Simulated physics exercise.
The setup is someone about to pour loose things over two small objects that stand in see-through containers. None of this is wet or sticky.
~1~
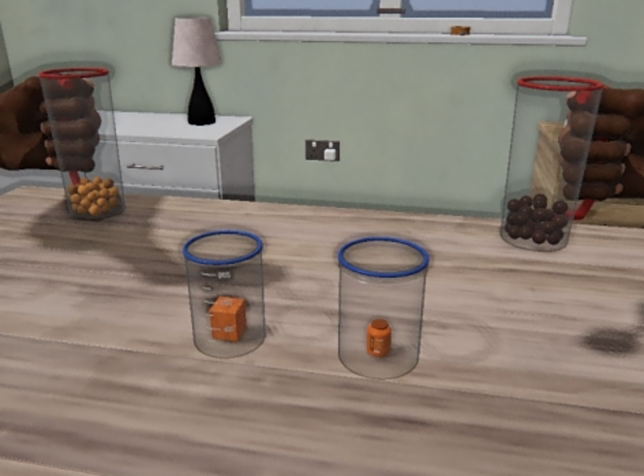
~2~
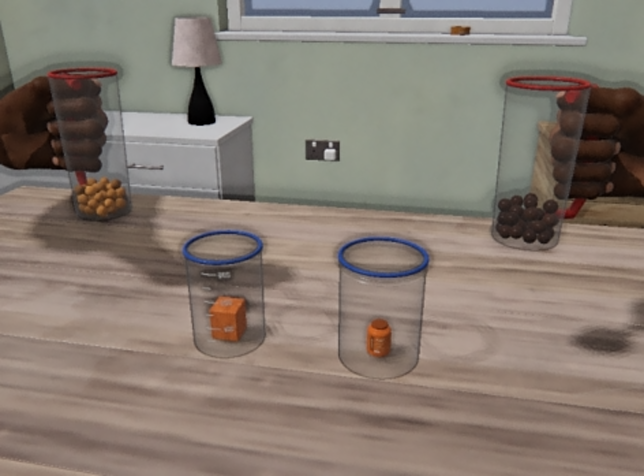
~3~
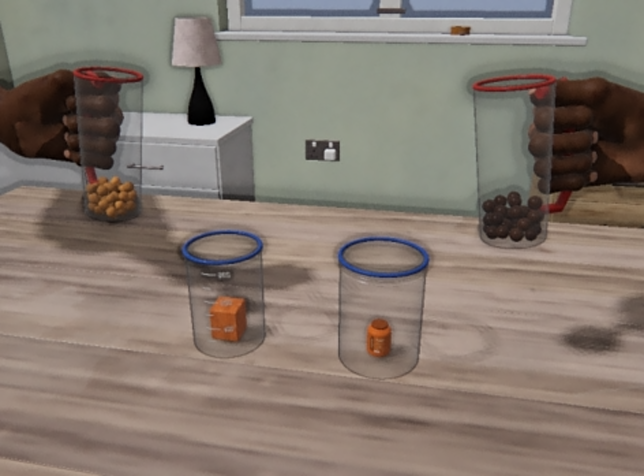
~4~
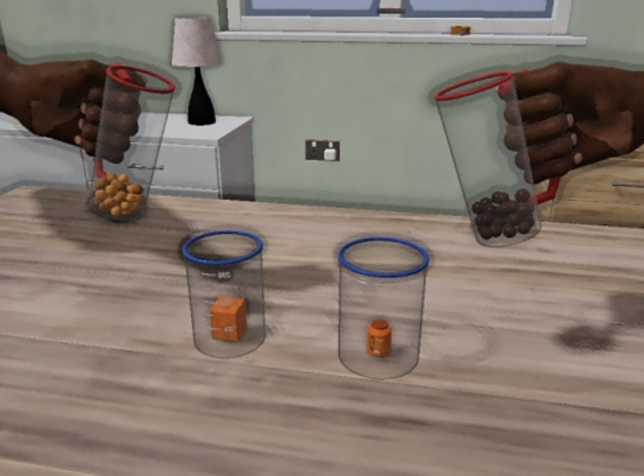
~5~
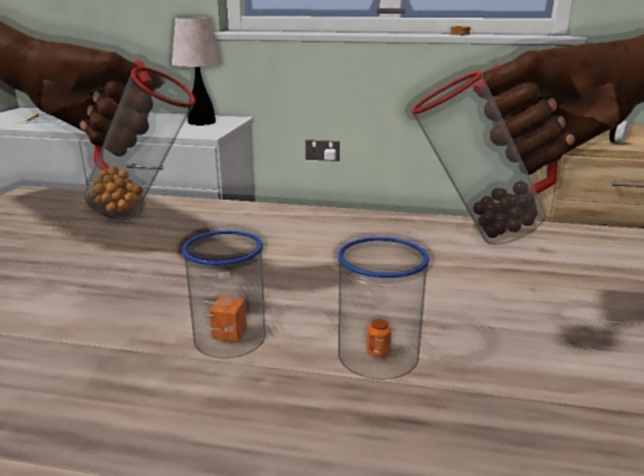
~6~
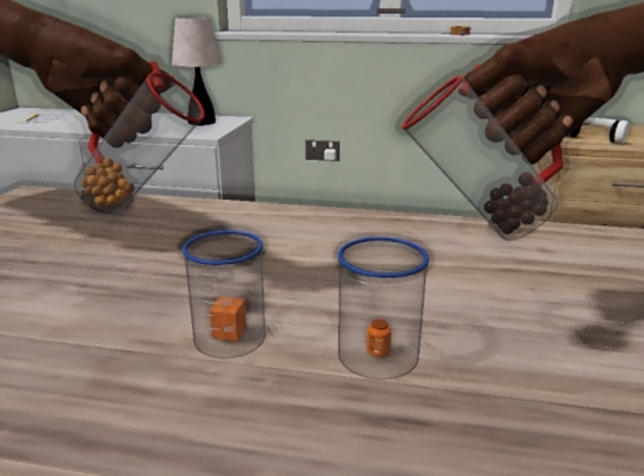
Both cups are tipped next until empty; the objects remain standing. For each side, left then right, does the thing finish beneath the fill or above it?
Going left to right: Left object - above the fill, right object - above the fill.
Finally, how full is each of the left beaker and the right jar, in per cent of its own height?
Estimates: Left 30, right 15.
Then, 0.35 s later than the last frame, left beaker empty, all of its cupful still in the cup; right jar empty, all of its cupful still in the cup.
Then, 0.72 s later than the last frame, left beaker empty, all of its cupful still in the cup; right jar empty, all of its cupful still in the cup.
Then, 1.16 s later than the last frame, left beaker nearly empty, none of its cupful still in the cup; right jar nearly empty, none of its cupful still in the cup.
When it is over, left beaker a quarter full (surface near (228, 309)), nothing beside it; right jar nearly empty (surface near (379, 336)), nothing beside it; the left thing is still showing; the right thing is still showing.
